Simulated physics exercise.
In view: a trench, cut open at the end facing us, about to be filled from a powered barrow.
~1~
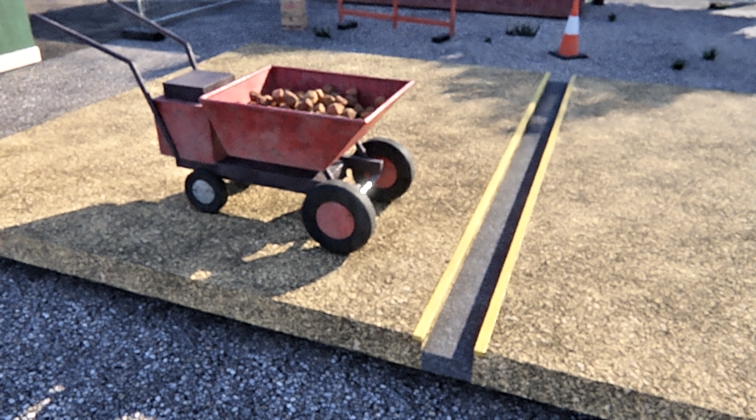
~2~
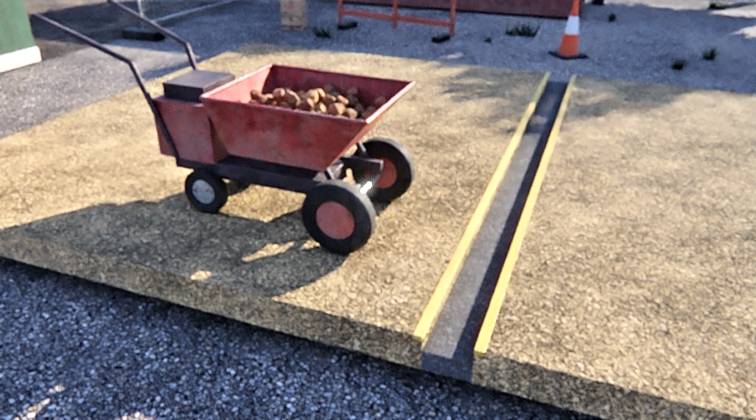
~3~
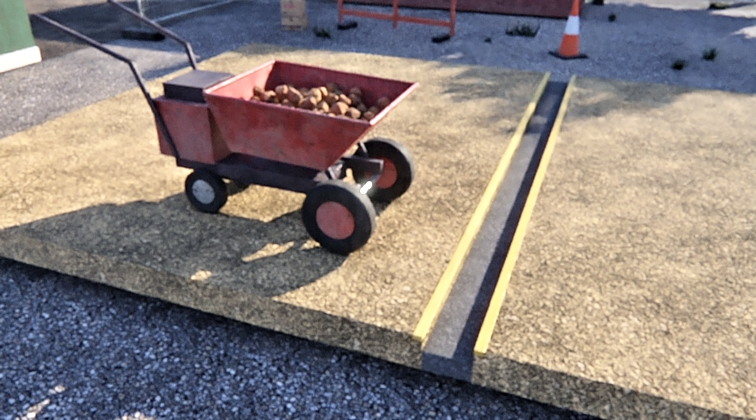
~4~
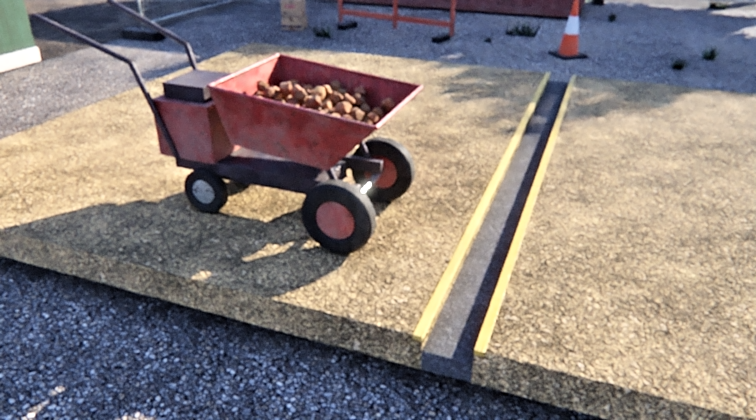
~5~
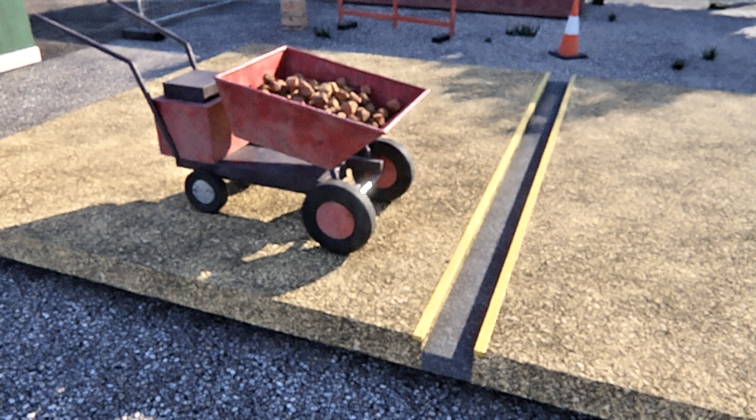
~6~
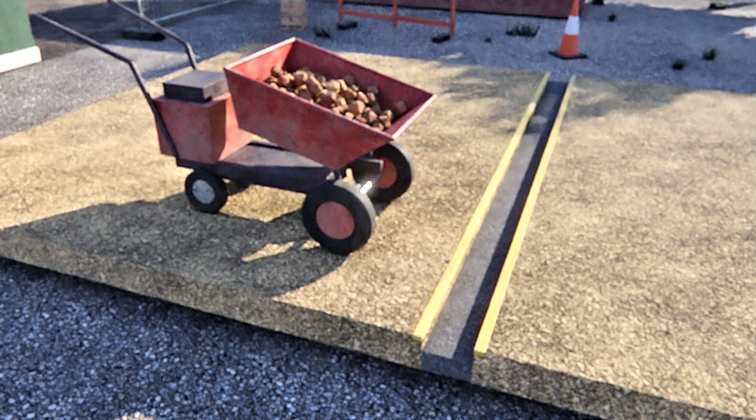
A red barrow loaded with brown lumps stood still on gritty ground, left of a narrow yellow-edged trench, while its skip slowly tilted toward the right, the back rising and the front lip dipping slightly.
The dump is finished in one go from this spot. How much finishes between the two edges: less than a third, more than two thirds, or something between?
The trench takes between a third and two thirds.
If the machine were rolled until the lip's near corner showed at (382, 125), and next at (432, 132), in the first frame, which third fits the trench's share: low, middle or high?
The first try: Between a third and two thirds. The second: Less than a third.
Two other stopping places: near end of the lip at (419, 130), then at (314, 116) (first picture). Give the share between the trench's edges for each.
About 0 and 40 per cent.
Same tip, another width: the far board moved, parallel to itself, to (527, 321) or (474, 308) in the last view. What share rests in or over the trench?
About 80 and 30 per cent.
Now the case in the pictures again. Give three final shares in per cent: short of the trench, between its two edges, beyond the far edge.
About: Short 5, between 50, beyond 25 per cent.
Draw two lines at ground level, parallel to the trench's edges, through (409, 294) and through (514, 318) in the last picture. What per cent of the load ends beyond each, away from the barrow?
Near 80 % and 20 %.
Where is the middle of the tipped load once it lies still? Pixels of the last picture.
Near (495, 244).
Just after the last frame, skip tipped steeply; every one in the skip.
A moment on, skip tipped right over; roughly two thirds in the skip; just a few short of the trench; roughly a quarter in or heaped over the trench; just a few beyond it; just a few falling.
Further on, skip tipped right over; roughly a quarter in the skip; about a tenth short of the trench; roughly half in or heaped over the trench; roughly a quarter beyond it.
When it is over, skip tipped right over; roughly a quarter in the skip; about a tenth short of the trench; roughly half in or heaped over the trench; roughly a quarter beyond it.
